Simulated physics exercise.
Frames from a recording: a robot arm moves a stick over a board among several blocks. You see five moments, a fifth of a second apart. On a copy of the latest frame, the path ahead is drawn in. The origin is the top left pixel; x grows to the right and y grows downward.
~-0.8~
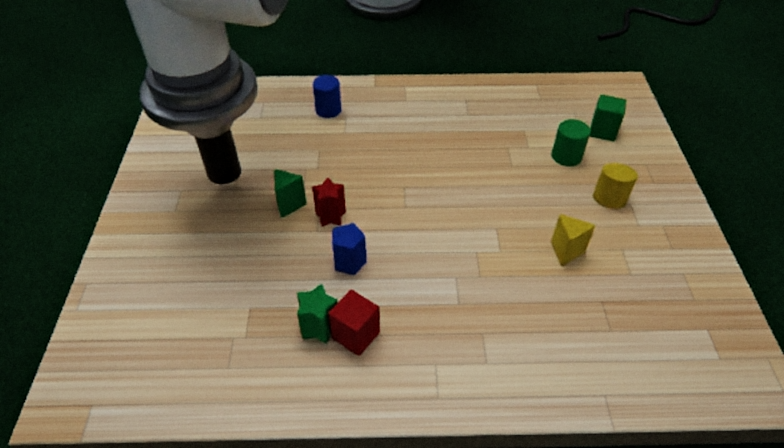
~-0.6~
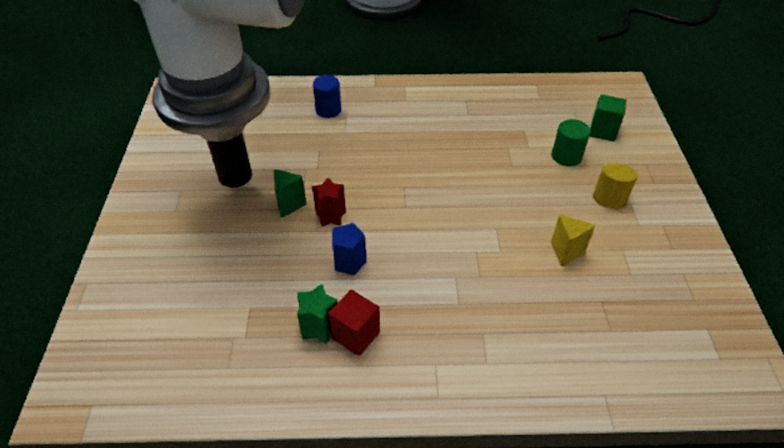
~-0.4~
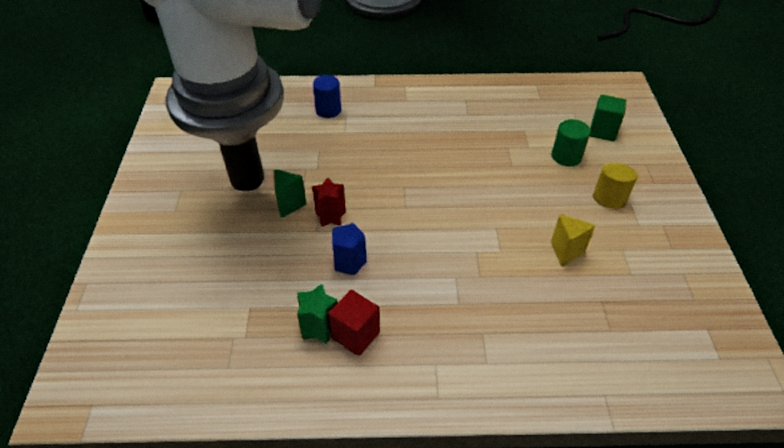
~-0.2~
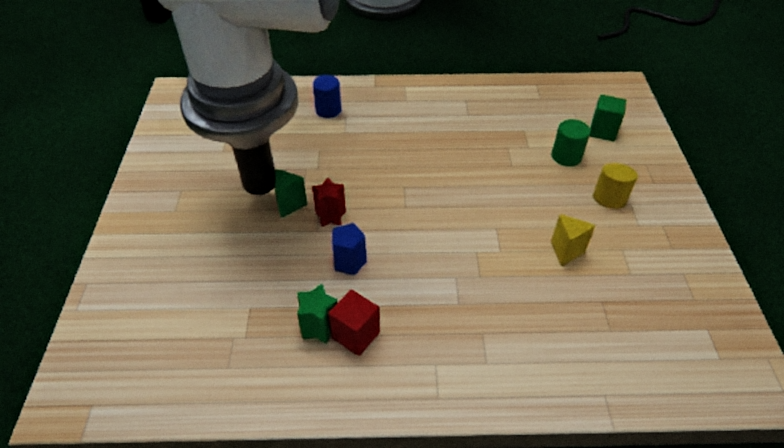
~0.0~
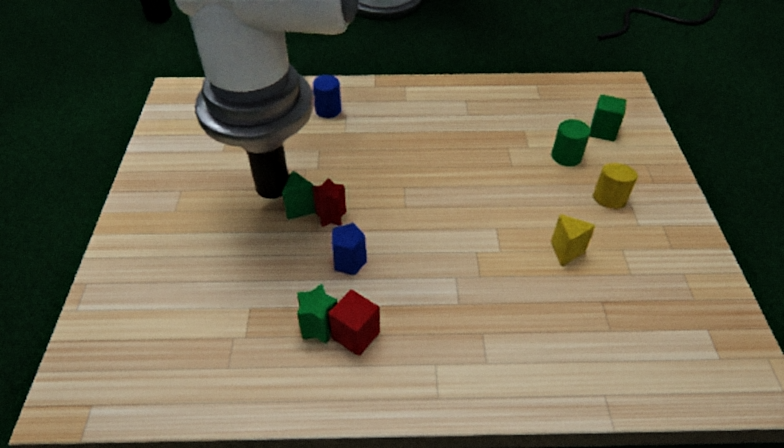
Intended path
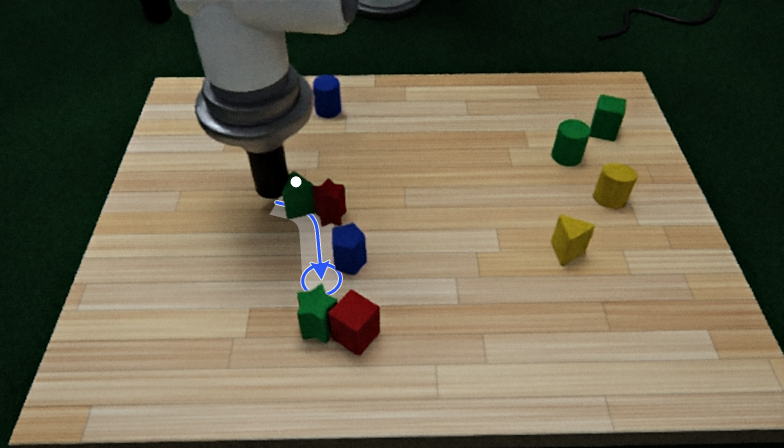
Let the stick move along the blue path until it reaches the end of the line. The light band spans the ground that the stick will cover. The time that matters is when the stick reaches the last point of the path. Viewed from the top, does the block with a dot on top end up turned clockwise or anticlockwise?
Overhead view: Anti-clockwise.
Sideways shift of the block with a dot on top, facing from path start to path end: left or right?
It's going to go left.
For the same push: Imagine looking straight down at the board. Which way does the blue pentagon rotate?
Anticlockwise.
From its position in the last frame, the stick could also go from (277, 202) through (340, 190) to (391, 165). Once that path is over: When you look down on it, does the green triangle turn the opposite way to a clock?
Short answer: No.
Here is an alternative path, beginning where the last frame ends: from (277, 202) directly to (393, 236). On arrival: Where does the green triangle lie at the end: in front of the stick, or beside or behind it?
It stays ahead.
Path on the board, from (277, 202) through (310, 215) and (319, 245) to (322, 280); the dot is on the green triangle.
What follows on the original path. One third of the way, stick (308, 200); green triangle (333, 195); red star block (360, 201), turned 20° anticlockwise.
Two thirds of the way, stick (316, 232); green triangle (344, 204), turned 35° anticlockwise; red star block (372, 206), turned 25° anticlockwise.
At the end, stick (319, 265); green triangle (344, 204), turned 35° anticlockwise; green star block in place; red star block (372, 206), turned 25° anticlockwise; blue pentagon (355, 244), turned 45° anticlockwise.
